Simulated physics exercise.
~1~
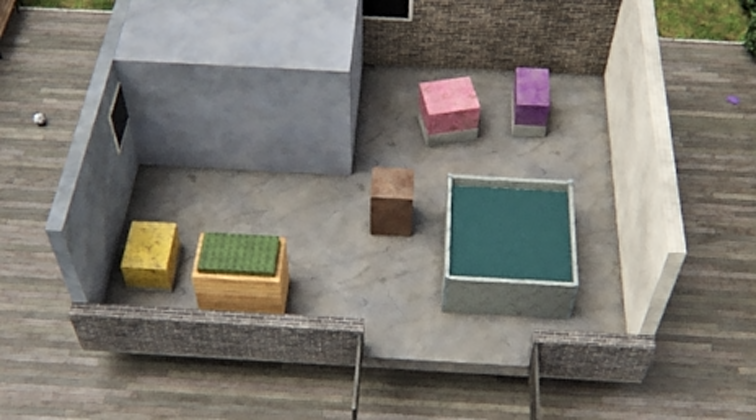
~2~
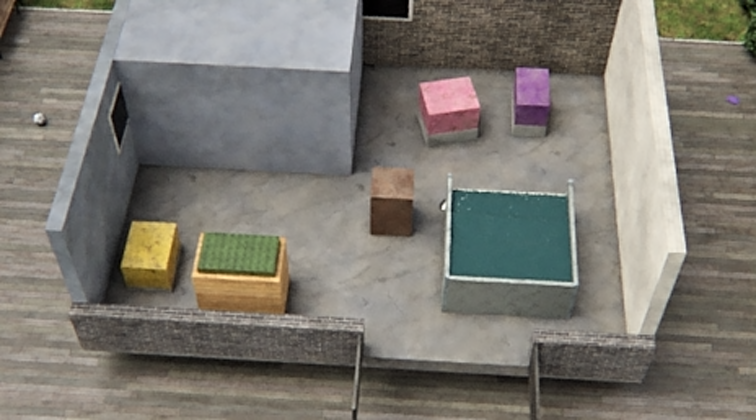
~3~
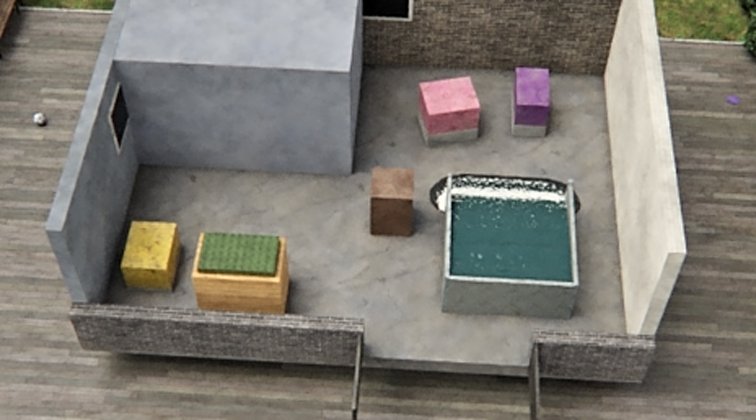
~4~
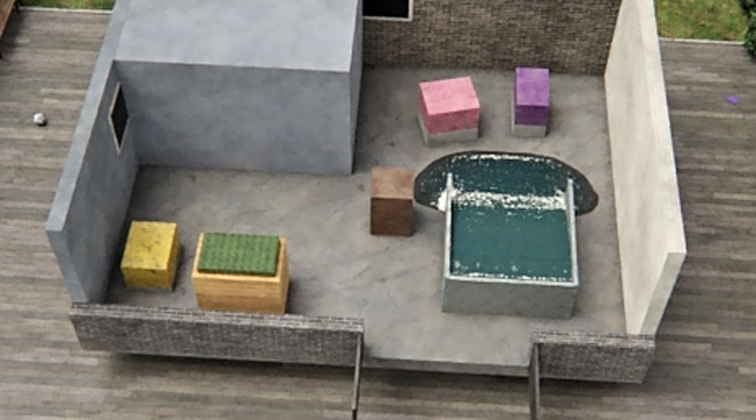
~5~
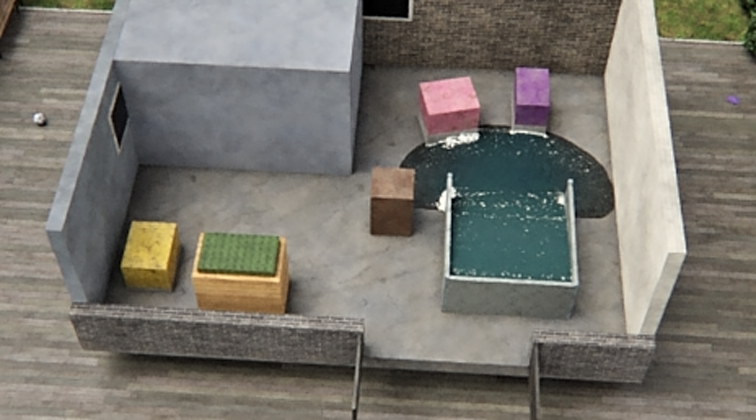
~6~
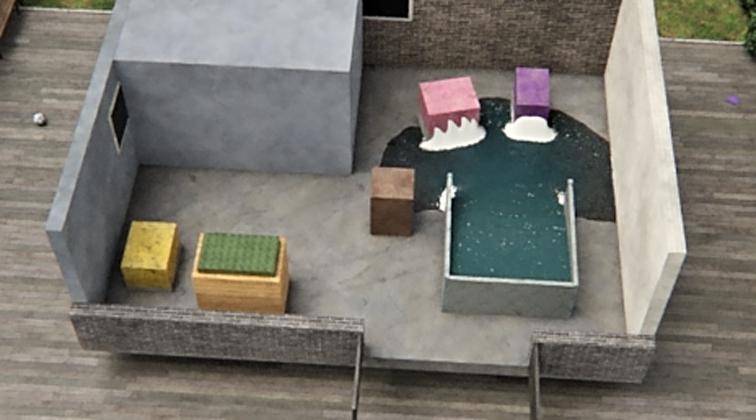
The clip opens on a high view of a walled yard with coloured blocks and a still, square tank of dark green water. The tank's far side opens and water pours out behind it, spreading across the floor in a widening dark pool, then foams white against the pink and purple blocks.
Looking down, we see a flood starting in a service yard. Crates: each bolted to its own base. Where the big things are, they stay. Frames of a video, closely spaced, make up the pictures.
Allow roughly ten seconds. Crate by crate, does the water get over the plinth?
One by one: The purple crate is caught. The pink crate is caught. The yellow crate is caught.
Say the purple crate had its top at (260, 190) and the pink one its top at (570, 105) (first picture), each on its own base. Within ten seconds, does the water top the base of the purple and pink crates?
The purple crate stays clear, while the pink crate gets flooded.
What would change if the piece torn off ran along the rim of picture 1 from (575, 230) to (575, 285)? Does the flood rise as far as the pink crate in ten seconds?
In my view the pink crate is never reached.
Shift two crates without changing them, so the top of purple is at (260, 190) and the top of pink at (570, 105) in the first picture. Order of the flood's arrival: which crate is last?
That's the yellow-painted one.
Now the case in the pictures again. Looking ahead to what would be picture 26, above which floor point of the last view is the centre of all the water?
About (489, 153) in the last view.
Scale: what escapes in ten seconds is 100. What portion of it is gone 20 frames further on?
Roughly 0 percent of it.
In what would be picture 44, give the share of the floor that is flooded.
Some 85 in a hundred.
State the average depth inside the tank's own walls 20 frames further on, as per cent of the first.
It works out to roughly 14 %.
A moment on, water covers 35 % of the floor; the purple crate water round its plinth, the pink crate water round its plinth, the yellow crate not reached.
Next, water covers 40 % of the floor; the purple crate water round its plinth, the pink crate water round its plinth, the yellow crate not reached.
Then, water covers 55 % of the floor; the purple crate water round its plinth, the pink crate water round its plinth, the yellow crate not reached.
Later, water covers 85 % of the floor; the purple crate water round its plinth, the pink crate water round its plinth, the yellow crate water round its plinth.
In the end, water covers 100 % of the floor; the purple crate was topped, the pink crate was topped, the yellow crate was topped.
